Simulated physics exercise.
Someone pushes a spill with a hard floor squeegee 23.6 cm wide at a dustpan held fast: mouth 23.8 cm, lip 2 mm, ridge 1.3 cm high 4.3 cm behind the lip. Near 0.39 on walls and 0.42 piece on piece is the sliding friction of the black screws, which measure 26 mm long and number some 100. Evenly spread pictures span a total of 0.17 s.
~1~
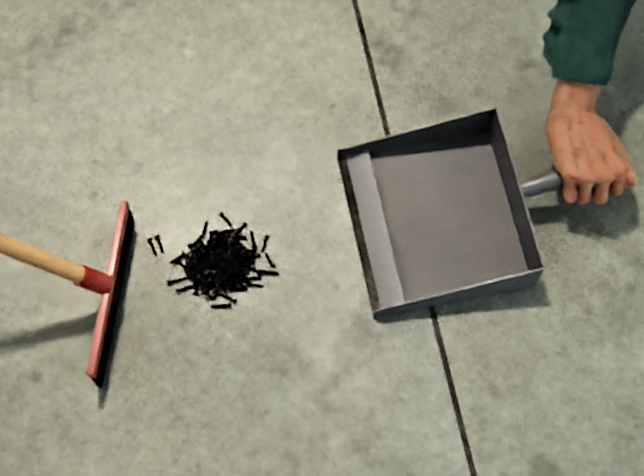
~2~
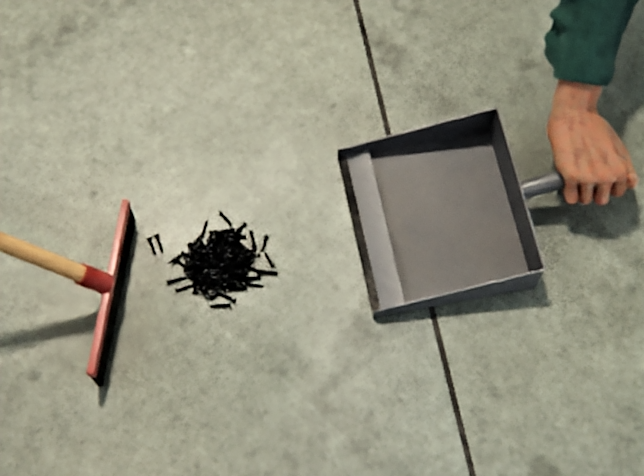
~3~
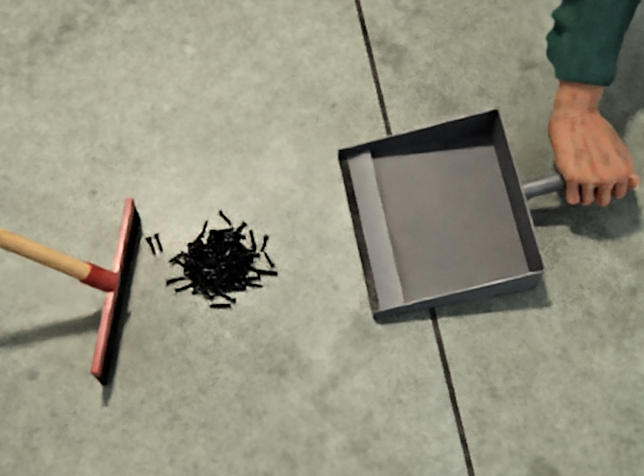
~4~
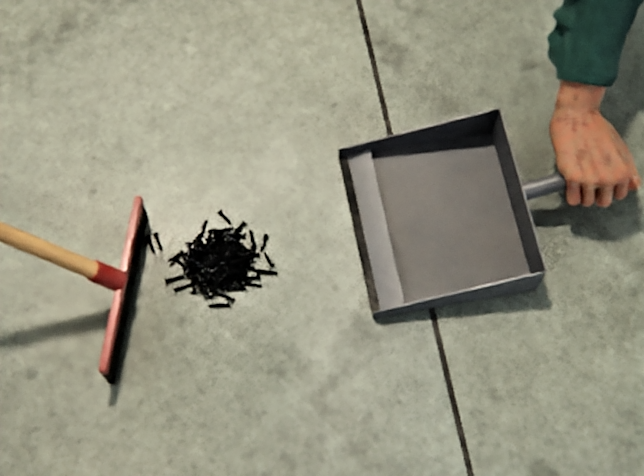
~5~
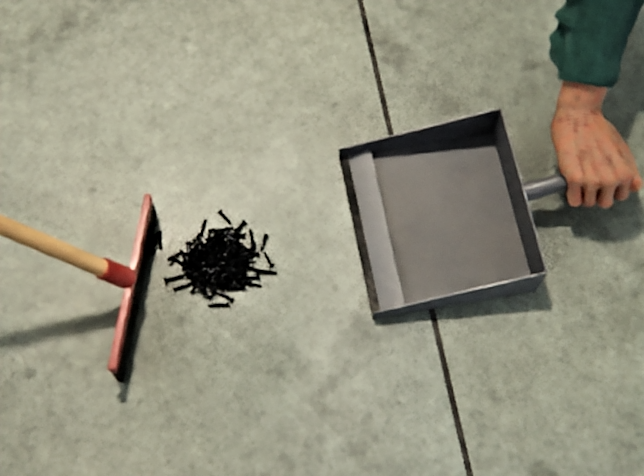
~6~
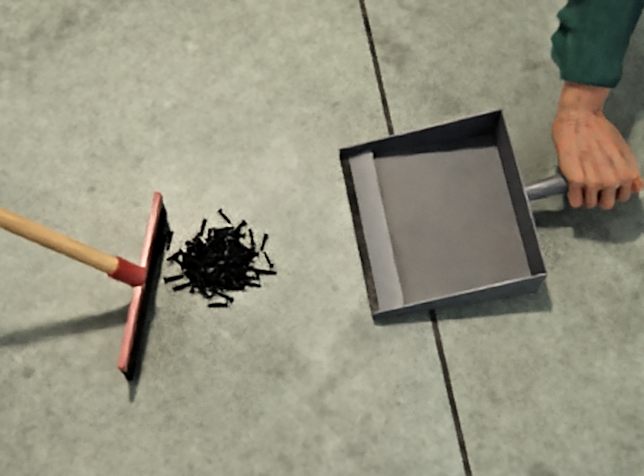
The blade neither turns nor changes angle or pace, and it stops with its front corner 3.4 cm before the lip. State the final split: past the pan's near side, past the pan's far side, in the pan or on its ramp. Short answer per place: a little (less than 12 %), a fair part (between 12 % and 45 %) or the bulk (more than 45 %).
Near side - a little, far side - a little, pan - a little.
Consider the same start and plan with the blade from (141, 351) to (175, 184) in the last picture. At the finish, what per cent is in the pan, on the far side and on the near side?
You'd see pan at 0, far at 0 and near at 0.
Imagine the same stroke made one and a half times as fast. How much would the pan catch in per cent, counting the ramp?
Roughly 5 in a hundred.
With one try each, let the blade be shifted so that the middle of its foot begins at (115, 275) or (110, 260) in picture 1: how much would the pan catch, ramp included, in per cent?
About 0 and 0 per cent.
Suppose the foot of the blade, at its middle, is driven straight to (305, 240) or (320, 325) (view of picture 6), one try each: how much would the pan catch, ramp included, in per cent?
First try around 0 %, second try around 10 %.
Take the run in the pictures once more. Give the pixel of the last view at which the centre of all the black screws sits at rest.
Approximately (338, 259) in the last view.
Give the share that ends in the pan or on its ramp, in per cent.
5 percent.
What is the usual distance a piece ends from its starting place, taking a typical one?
Median shift: Approx. 16 cm.
Then, 0.26 s after the last picture, middle of the blade 18 cm from the lip; 0 % over the lip, far side 0 %, near side 0 %.
Then, 0.44 s after the last picture, middle of the blade 11 cm from the lip; 0 % over the lip, far side 0 %, near side 0 %.
Then, 0.74 s after the last picture, middle of the blade 7 cm from the lip; 5 % over the lip, far side 0 %, near side 0 %.
In the end, near side 0 %, far side 0 %, pan 5 %, in front of the lip or behind the blade 95 %.
